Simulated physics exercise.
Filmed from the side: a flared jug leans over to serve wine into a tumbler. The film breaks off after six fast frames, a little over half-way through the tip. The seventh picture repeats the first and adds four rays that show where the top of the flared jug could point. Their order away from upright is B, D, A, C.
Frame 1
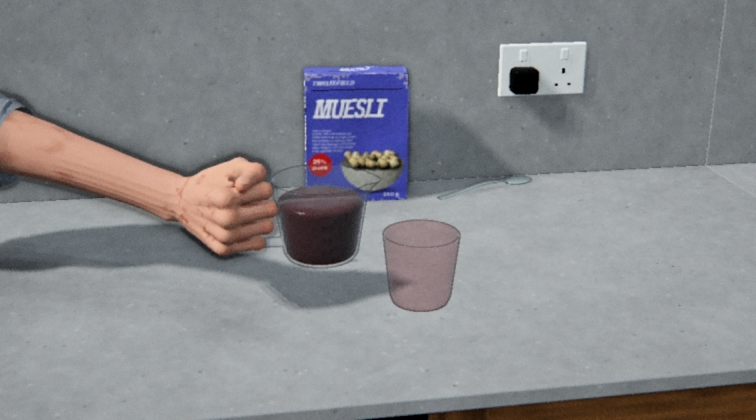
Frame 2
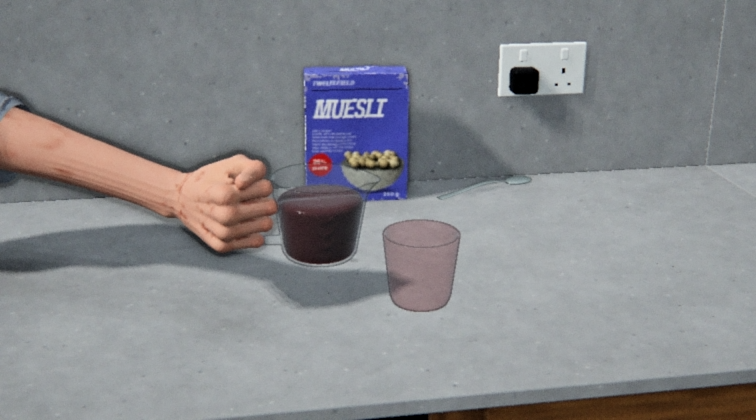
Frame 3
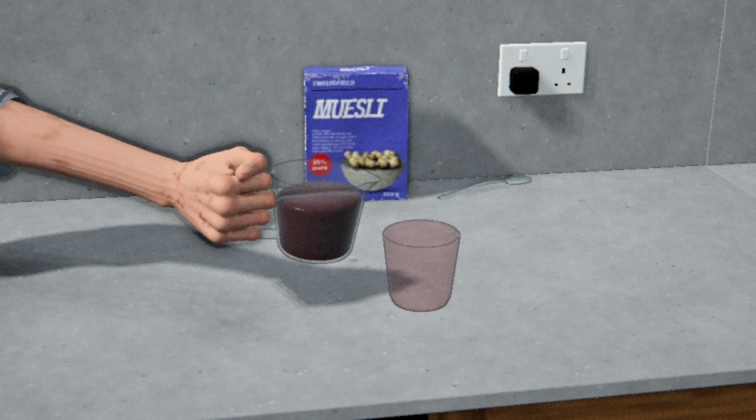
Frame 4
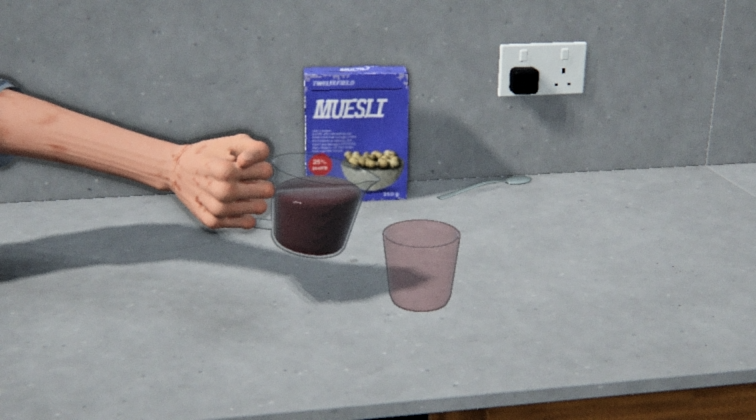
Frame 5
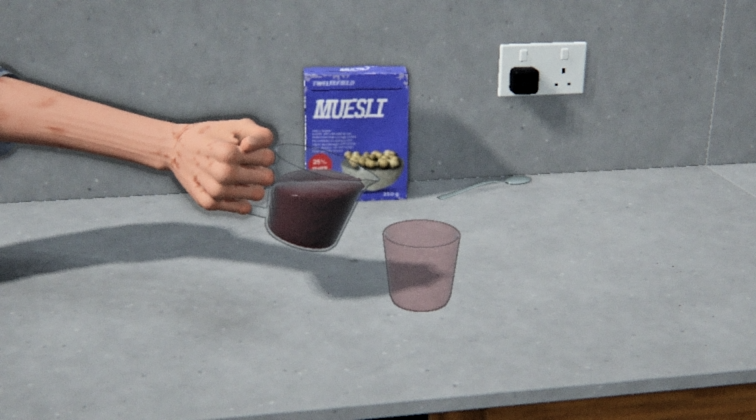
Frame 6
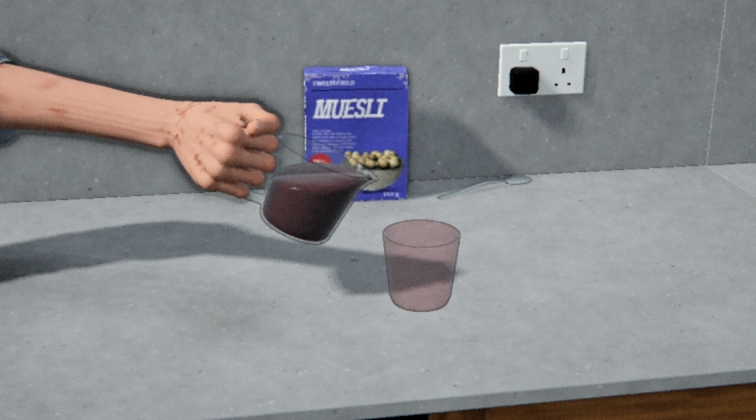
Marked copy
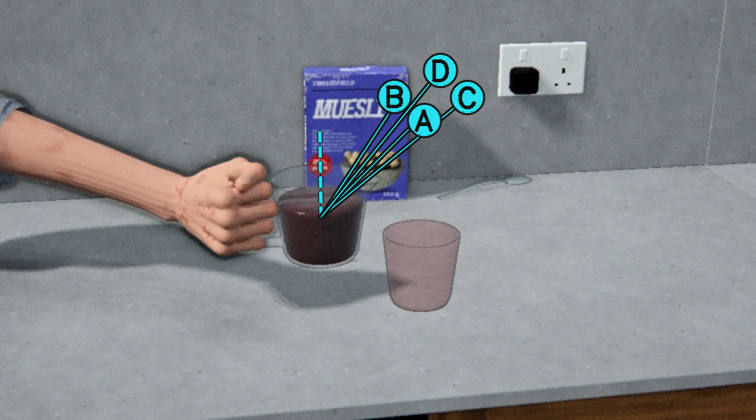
At the start, a hand at the left holds a clear jug of dark red wine upright beside an empty pinkish tumbler on a grey counter, with a muesli box behind. The hand then lifts the jug slightly and gradually tilts it rightward toward the tumbler, the wine still all inside the jug.
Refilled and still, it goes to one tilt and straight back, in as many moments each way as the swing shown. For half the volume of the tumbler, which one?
The best line is C.
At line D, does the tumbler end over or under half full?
Under.
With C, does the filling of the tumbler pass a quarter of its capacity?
Yes.
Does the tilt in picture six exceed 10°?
Yes, it does.
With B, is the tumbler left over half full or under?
Under.
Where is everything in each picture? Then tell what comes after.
Upright, lip at (379, 178); rim of the tumbler round (422, 233); nothing has left yet.
Upright, lip at (379, 178); nothing has left yet.
Tipped about 5°, lip at (379, 178); nothing has left yet.
Tipped about 10°, lip at (379, 178); nothing has left yet.
Tipped about 17°, lip at (378, 178); nothing has left yet.
Tipped about 24°, lip at (378, 178); nothing has left yet.
On the marked copy, A at (408, 129); B at (388, 113); C at (453, 108); D at (429, 83).
If A is chosen, the tumbler ends with about 35 % of what it can hold.
If B is chosen, the tumbler ends with about 13 % of what it can hold.
If C is chosen, the tumbler ends with about 50 % of what it can hold.
If D is chosen, the tumbler ends with about 24 % of what it can hold.
